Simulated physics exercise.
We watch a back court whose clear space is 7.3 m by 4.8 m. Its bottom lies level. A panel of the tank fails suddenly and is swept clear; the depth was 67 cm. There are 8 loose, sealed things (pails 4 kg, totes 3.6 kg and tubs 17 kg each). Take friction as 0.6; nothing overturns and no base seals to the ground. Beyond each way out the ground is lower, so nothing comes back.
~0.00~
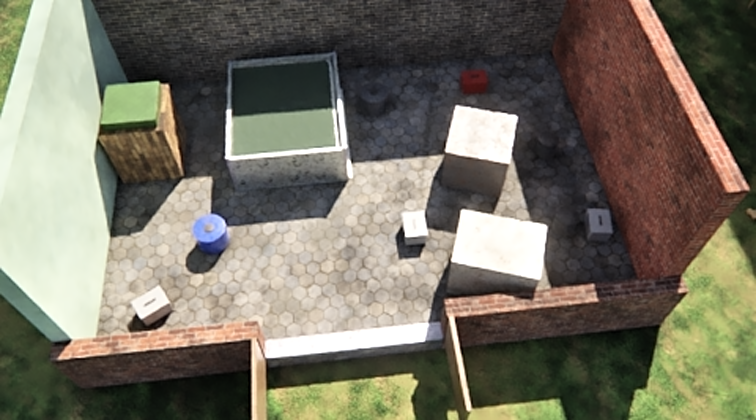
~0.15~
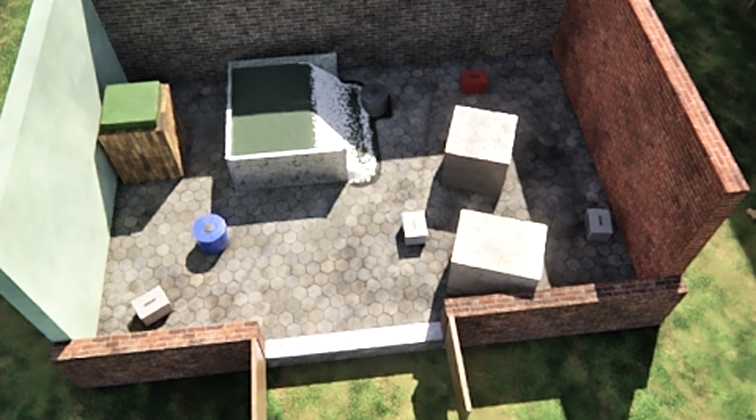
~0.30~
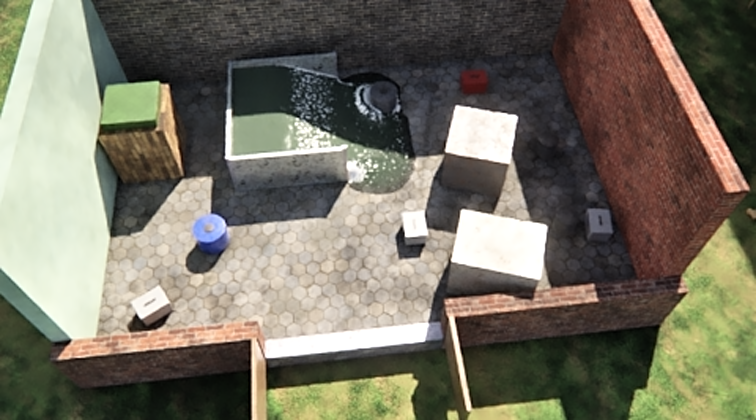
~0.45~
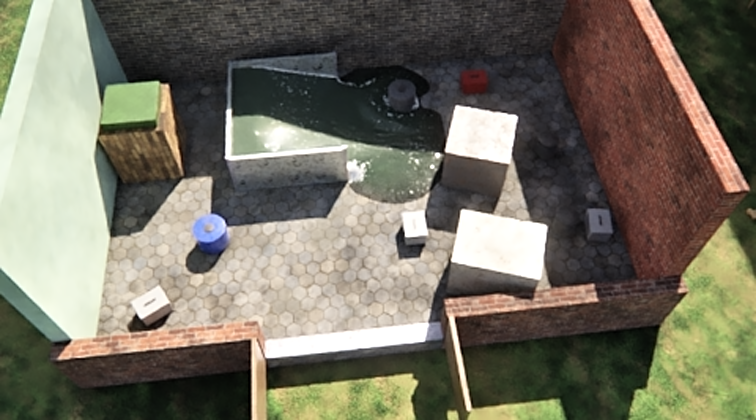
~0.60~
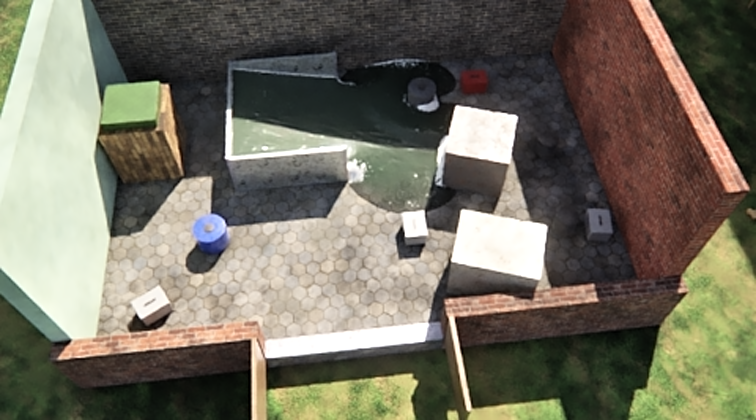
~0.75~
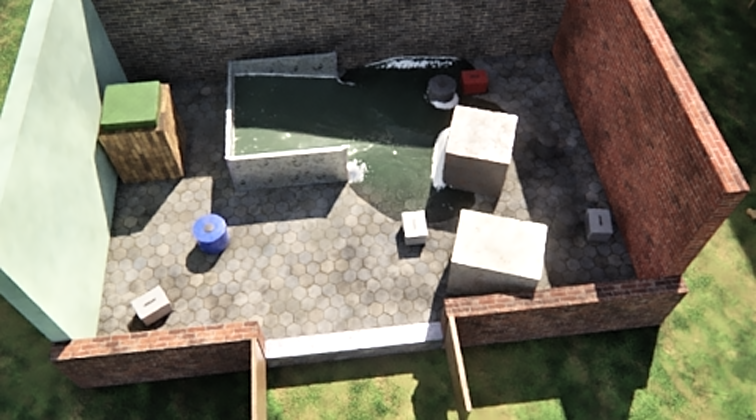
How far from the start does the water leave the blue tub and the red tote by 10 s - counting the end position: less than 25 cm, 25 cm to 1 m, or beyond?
Blue tub stays put; red tote ends far away.
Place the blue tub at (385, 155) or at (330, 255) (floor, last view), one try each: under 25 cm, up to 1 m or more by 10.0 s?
In turn: It gets carried off; it holds its place.
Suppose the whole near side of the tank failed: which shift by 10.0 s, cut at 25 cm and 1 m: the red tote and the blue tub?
Then the red tote barely shifts, the blue tub slides a little.
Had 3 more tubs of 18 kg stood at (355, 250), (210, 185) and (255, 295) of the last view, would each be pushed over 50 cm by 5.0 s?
In turn: Less, less, short of it.
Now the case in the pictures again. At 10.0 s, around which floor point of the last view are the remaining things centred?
Around (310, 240).
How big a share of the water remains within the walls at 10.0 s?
Some 88 per cent remains.
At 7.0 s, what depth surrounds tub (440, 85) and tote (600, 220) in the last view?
Roughly 14 and 13 cm.
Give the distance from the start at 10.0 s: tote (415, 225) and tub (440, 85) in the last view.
In that order: Washed out, 300 cm.
After 2.0 s the blue tub is near (209, 228), 0.0 m from its start, aground; the red tote is near (545, 40), 1.3 m from its start, afloat; 0 of 8 are out; 2 afloat.
After 4.5 s the blue tub is near (209, 228), 0.0 m from its start, aground; the red tote is near (572, 236), 3.3 m from its start, afloat; 0 of 8 are out; 5 afloat.
After 7.0 s the blue tub is near (209, 228), 0.0 m from its start, aground; the red tote is near (374, 229), 3.4 m from its start, afloat; 0 of 8 are out; 6 afloat.
After 10.0 s the blue tub is near (209, 228), 0.0 m from its start, aground; the red tote is near (143, 333), 6.4 m from its start, afloat; 1 of 8 are out; 3 afloat.
